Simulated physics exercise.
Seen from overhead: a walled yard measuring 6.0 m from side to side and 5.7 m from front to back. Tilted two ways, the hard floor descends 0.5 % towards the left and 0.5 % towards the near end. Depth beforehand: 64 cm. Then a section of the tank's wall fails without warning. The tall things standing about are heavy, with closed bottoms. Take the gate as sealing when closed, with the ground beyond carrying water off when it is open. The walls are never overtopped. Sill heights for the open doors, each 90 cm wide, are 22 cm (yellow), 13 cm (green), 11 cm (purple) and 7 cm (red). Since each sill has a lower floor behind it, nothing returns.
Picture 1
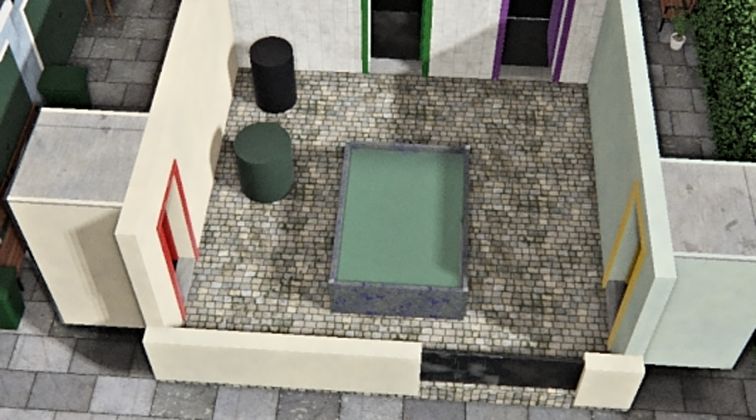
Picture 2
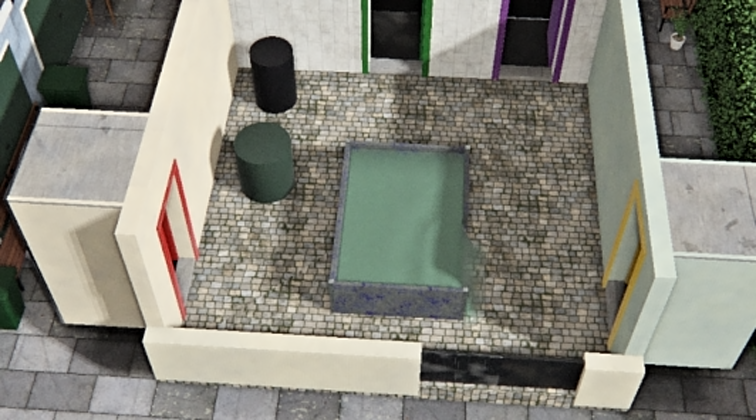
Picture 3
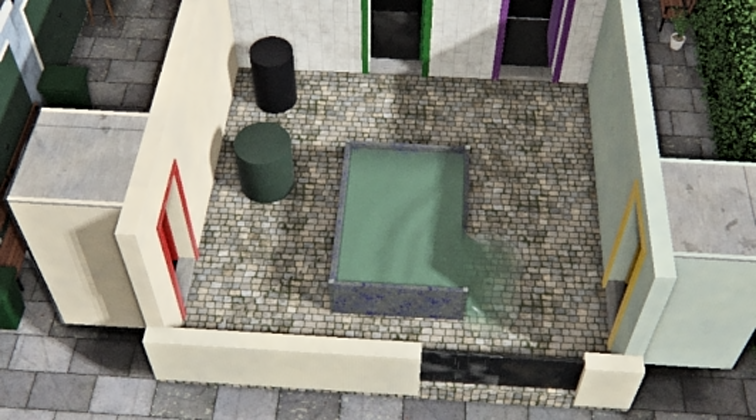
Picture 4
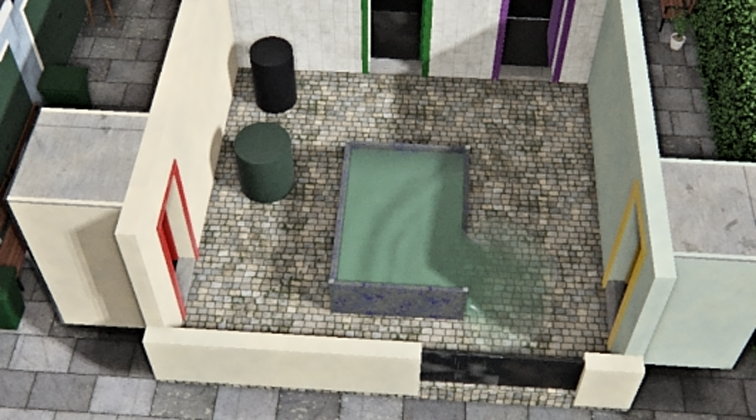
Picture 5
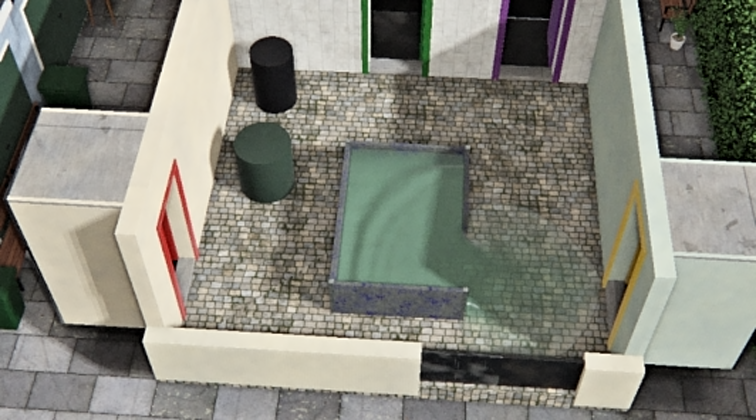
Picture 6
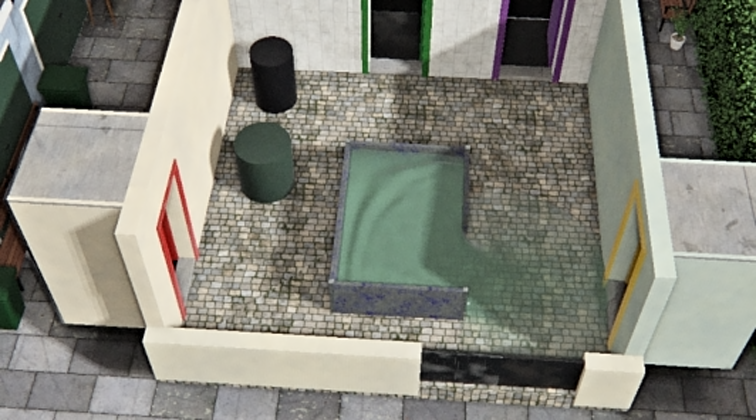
Greenish water poured out of the lower right side of a rectangular tank in a walled, cobbled yard, then spread across the stones toward the yellow-framed doorway, while two dark barrels stood still.
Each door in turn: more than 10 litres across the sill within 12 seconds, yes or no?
Answers: Yellow door, yes; green door, no; purple door, yes; red door, yes.
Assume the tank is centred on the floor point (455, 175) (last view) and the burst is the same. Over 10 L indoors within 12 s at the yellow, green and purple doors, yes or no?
Yellow stays inside, green stays inside, purple goes beyond, judged against that limit.
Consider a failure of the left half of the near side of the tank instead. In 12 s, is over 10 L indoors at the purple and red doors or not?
Here's how it goes: Purple falls short, red exceeds it.
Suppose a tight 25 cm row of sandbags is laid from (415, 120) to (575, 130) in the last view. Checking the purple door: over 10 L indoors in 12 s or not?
So purple stays inside.
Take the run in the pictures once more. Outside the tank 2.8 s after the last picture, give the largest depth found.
Depth max: Approx. 28 cm.
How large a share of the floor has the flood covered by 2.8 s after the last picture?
50 %.
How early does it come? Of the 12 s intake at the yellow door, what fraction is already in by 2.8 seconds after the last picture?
Some 95 per cent by then.
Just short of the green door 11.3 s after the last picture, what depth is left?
Reading: Close to 7.0 cm.
Then, 0.7 s after the last picture water covers 20 % of the floor and is deepest (48 cm) near (600, 381); yellow door 38 cm at the sill, 33 L in, green door not reached, purple door not reached, red door not reached.
Then, 1.5 s after the last picture water covers 25 % of the floor and is deepest (40 cm) near (580, 290); yellow door 40 cm at the sill, 104 L in, green door not reached, purple door not reached, red door not reached.
Then, 2.8 s after the last picture water covers 50 % of the floor and is deepest (28 cm) near (600, 381); yellow door 27 cm at the sill, 166 L in, green door not reached, purple door 16 cm at the sill, 3 L in, red door not reached.
Then, 6.3 s after the last picture water covers 90 % of the floor and is deepest (18 cm) near (176, 356); yellow door 15 cm at the sill, 177 L in, green door 8 cm at the sill, 0 L in, purple door 12 cm at the sill, 53 L in, red door 11 cm at the sill, 18 L in.
Then, 11.3 s after the last picture water covers 95 % of the floor and is deepest (17 cm) near (176, 356); yellow door 7 cm at the sill, 177 L in, green door 7 cm at the sill, 0 L in, purple door 6 cm at the sill, 54 L in, red door 10 cm at the sill, 44 L in.
